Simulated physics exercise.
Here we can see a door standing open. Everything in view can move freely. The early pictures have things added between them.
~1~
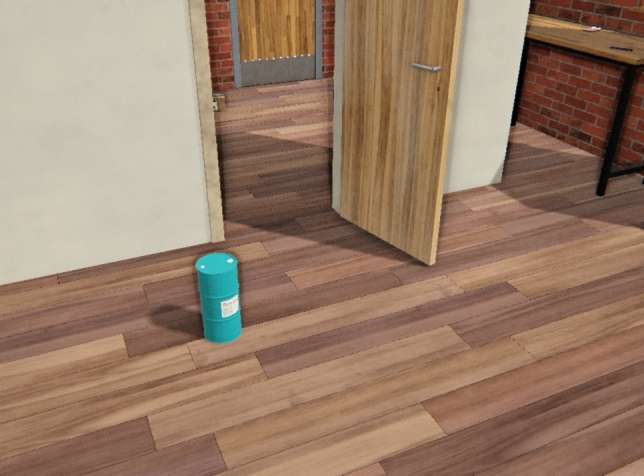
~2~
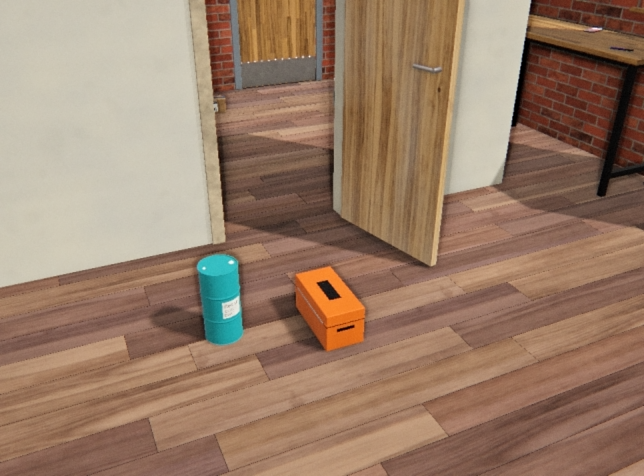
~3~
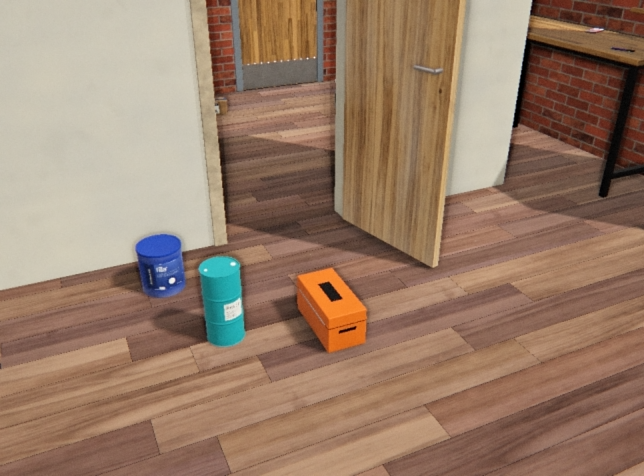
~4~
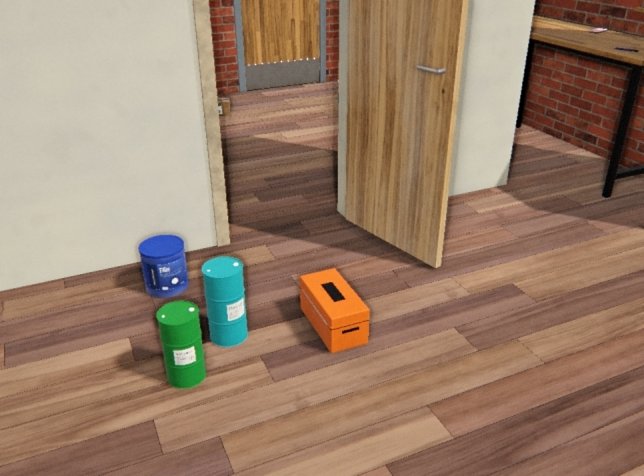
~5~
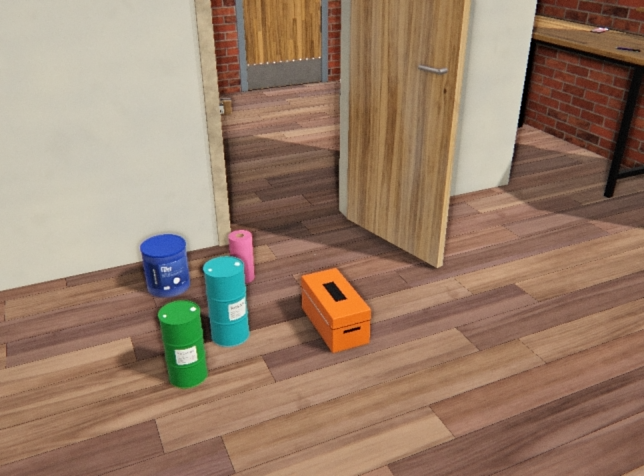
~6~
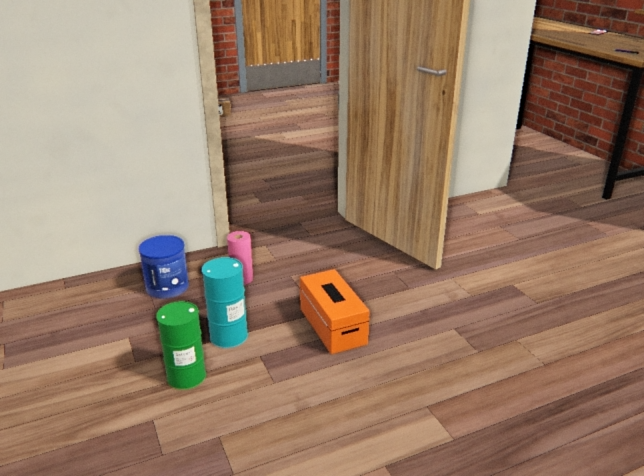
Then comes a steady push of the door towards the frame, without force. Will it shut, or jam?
Most likely the doorway will end up sealed off.
Then, 0.90 s past the last view, door 81° open.
Then, 1.60 s past the last view, door 51° open.
Then, 2.30 s past the last view, door 19° open.
Finally, door 0° open; all 5 still in place. Final places as the last picture's camera would see them, pink roll near (240, 258).
